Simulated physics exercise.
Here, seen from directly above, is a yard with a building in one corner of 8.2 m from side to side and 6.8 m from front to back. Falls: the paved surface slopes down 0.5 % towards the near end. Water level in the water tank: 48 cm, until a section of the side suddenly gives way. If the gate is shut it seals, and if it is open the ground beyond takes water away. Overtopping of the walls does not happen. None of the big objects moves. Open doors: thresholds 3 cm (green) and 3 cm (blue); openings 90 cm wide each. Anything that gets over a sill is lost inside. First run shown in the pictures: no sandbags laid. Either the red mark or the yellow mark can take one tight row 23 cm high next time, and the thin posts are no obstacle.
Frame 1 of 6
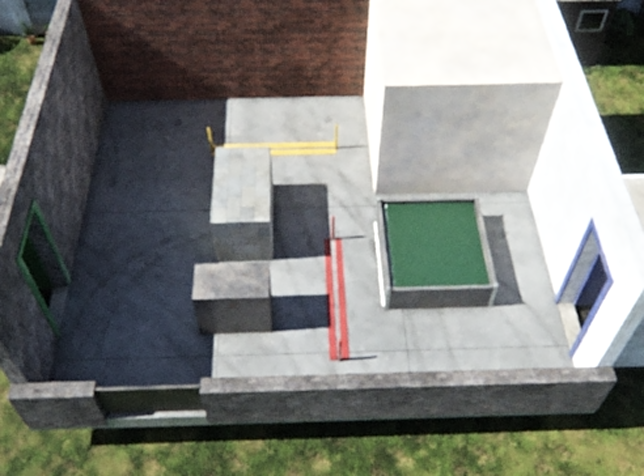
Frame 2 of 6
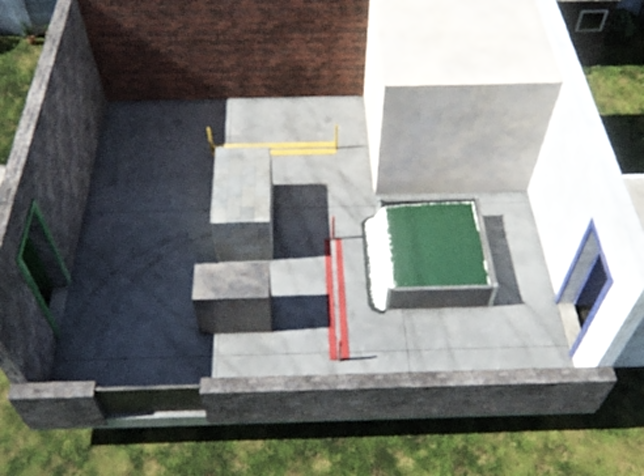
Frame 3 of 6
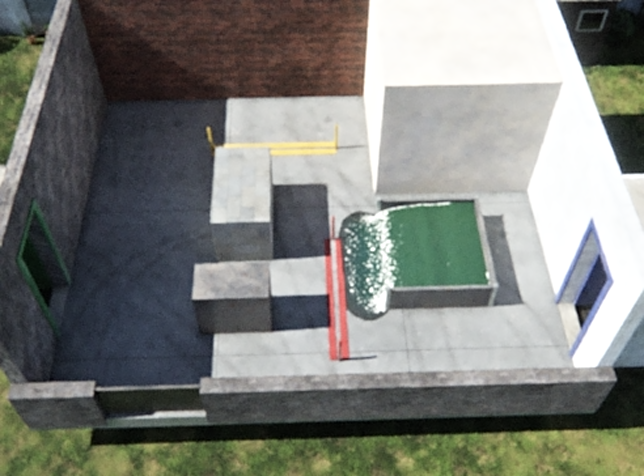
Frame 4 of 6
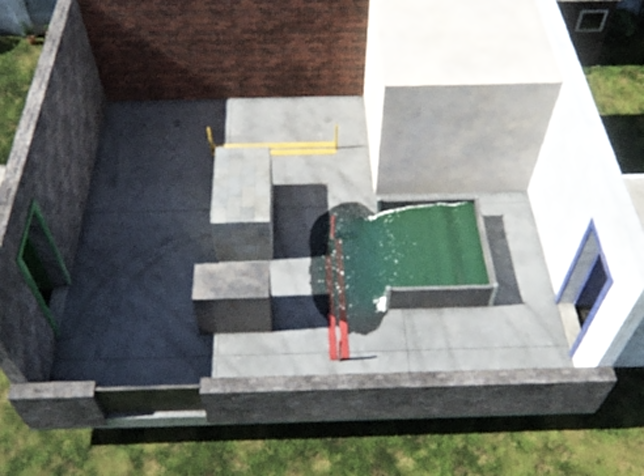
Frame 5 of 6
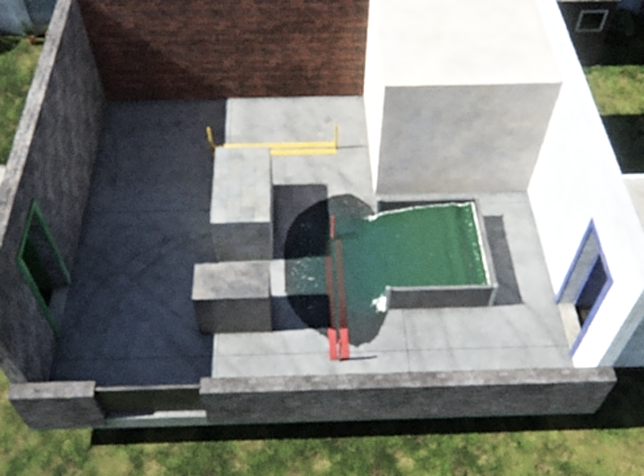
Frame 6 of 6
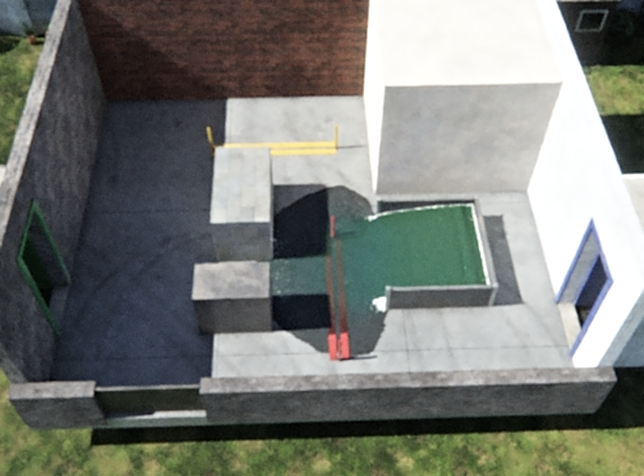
In a walled yard, green water in a low tank poured out of its left side in a white, frothy rush, then spread across the red strip and reached the gap between two gray blocks.
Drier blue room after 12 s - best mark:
Yellow.
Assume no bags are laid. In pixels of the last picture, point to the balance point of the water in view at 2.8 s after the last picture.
The water's centre sits about at (282, 257).
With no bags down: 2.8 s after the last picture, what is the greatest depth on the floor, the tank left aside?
Max depth: Near 13 cm.
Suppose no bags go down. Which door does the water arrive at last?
Blue.
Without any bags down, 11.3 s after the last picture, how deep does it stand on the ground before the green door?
3.5 cm.
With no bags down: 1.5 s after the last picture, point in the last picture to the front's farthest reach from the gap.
Look near (62, 323) in the last picture.
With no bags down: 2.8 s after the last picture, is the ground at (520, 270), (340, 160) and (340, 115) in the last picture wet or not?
Spot 1: Unwetted; spot 2: Submerged; spot 3: Submerged.
Then, 0.7 s after the last picture water covers 20 % of the floor and is deepest (27 cm) near (274, 247) in the run without bags; in at the blue door, 0 L with no bags, 0 L with the row on red, 0 L on yellow.
Then, 1.5 s after the last picture water covers 35 % of the floor and is deepest (24 cm) near (273, 290) in the run without bags; in at the blue door, 0 L with no bags, 0 L with the row on red, 0 L on yellow.
Then, 2.8 s after the last picture water covers 55 % of the floor and is deepest (13 cm) near (85, 260) in the run without bags; in at the blue door, 0 L with no bags, 2 L with the row on red, 0 L on yellow.
Then, 6.3 s after the last picture water covers 80 % of the floor and is deepest (7 cm) near (105, 404) in the run without bags; in at the blue door, 0 L with no bags, 33 L with the row on red, 0 L on yellow.
Then, 11.3 s after the last picture water covers 95 % of the floor and is deepest (7 cm) near (80, 236) in the run without bags; in at the blue door, 0 L with no bags, 43 L with the row on red, 0 L on yellow.
